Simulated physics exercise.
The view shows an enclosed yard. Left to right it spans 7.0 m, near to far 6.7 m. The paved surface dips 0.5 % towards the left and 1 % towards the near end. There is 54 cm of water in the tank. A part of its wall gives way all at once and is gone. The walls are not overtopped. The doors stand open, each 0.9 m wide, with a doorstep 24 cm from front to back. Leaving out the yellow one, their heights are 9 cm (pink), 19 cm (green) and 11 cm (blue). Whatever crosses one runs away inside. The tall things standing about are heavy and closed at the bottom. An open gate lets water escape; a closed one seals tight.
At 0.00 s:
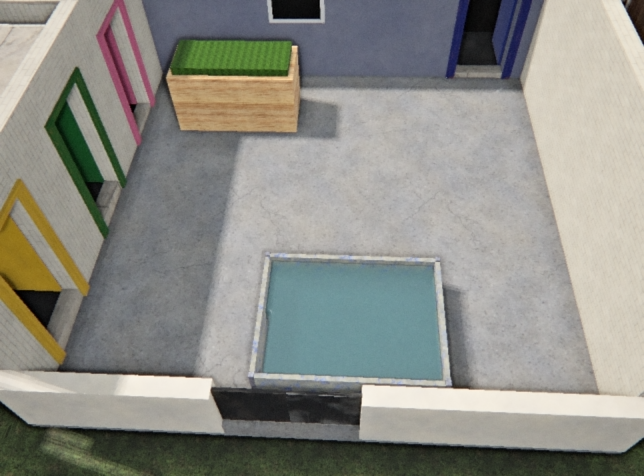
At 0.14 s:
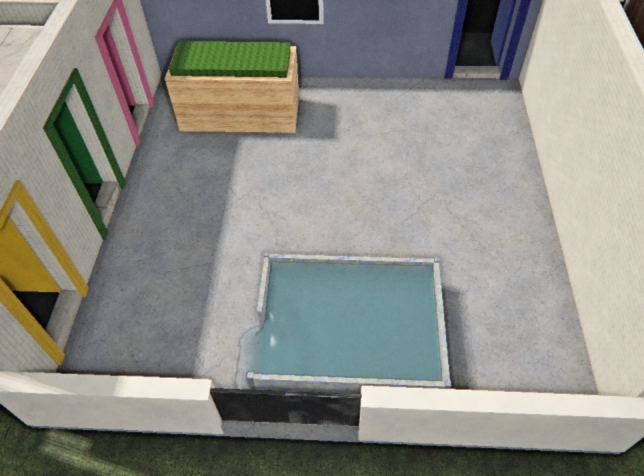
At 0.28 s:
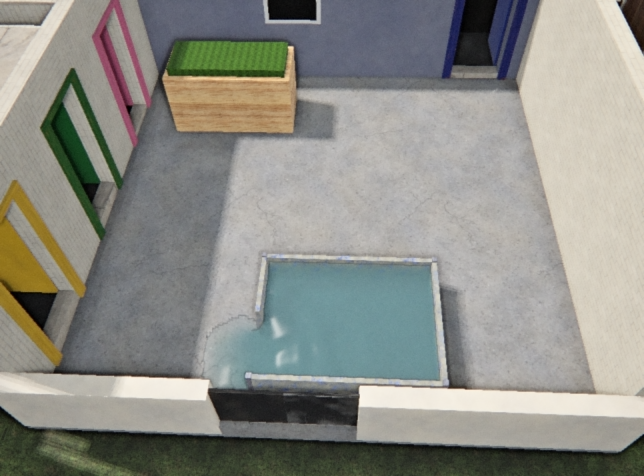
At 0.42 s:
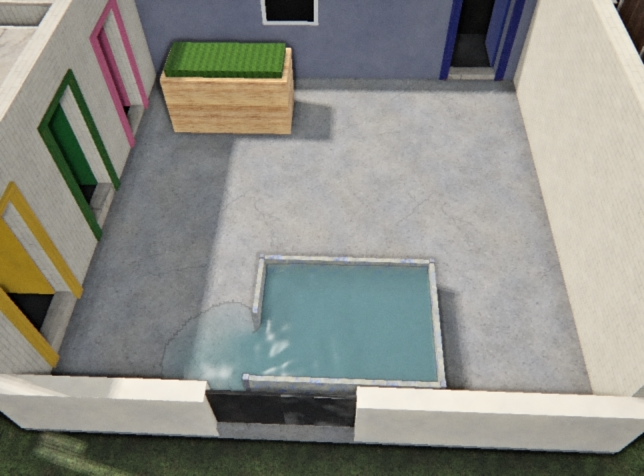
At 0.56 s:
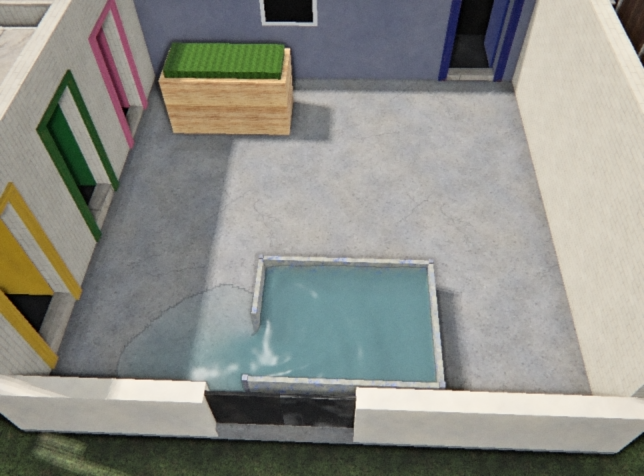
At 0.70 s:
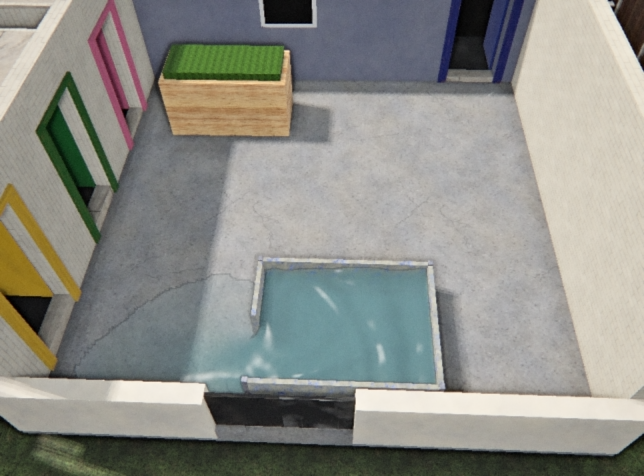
An enclosed paved yard with pale side walls and a blue-grey back wall is seen from high above its near side. Yellow, green and pink doorways line the left wall, a blue one stands at the back right, a wooden box topped with green sits back left, and a tank of blue-green water stands near the front. Part of the tank's left wall disappears, and water pours out, spreading leftward in a thin, widening sheet.
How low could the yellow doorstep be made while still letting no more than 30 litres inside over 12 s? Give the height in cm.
It would have to be roughly 23 cm high.
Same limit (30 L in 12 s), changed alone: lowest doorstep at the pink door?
Roughly 6.5 cm at pink.
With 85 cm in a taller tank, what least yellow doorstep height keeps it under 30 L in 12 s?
Some 40 cm.
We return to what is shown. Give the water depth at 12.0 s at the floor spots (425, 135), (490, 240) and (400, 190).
In that order: 3, 5 and 3 cm.
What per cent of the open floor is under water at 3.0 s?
About 20 per cent.
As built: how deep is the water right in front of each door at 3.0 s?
Depths in cm: Yellow 28, pink 0, green 11, blue 0.
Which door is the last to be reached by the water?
It is the blue one.
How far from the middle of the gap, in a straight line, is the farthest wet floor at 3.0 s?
Some 5.0 m out.
After 1.4 s water covers 10 % of the floor, deepest (38 cm) near (39, 406); 20 cm at the yellow door, 0 litres in over its 20 cm doorstep.
After 3.0 s water covers 20 % of the floor, deepest (30 cm) near (49, 379); 28 cm at the yellow door, 41 litres in over its 20 cm doorstep.
After 12.0 s water covers 95 % of the floor, deepest (9 cm) near (39, 406); 8 cm at the yellow door, 62 litres in over its 20 cm doorstep.
At the yellow door as built, the water arrived by 1.0 s and peaked near 30 cm at 2.2 s.
With a doorstep of 20.5 cm, 57 litres would have come in within the 12 s; with 28 cm, 9 litres. So under 30 litres takes about 23 cm.
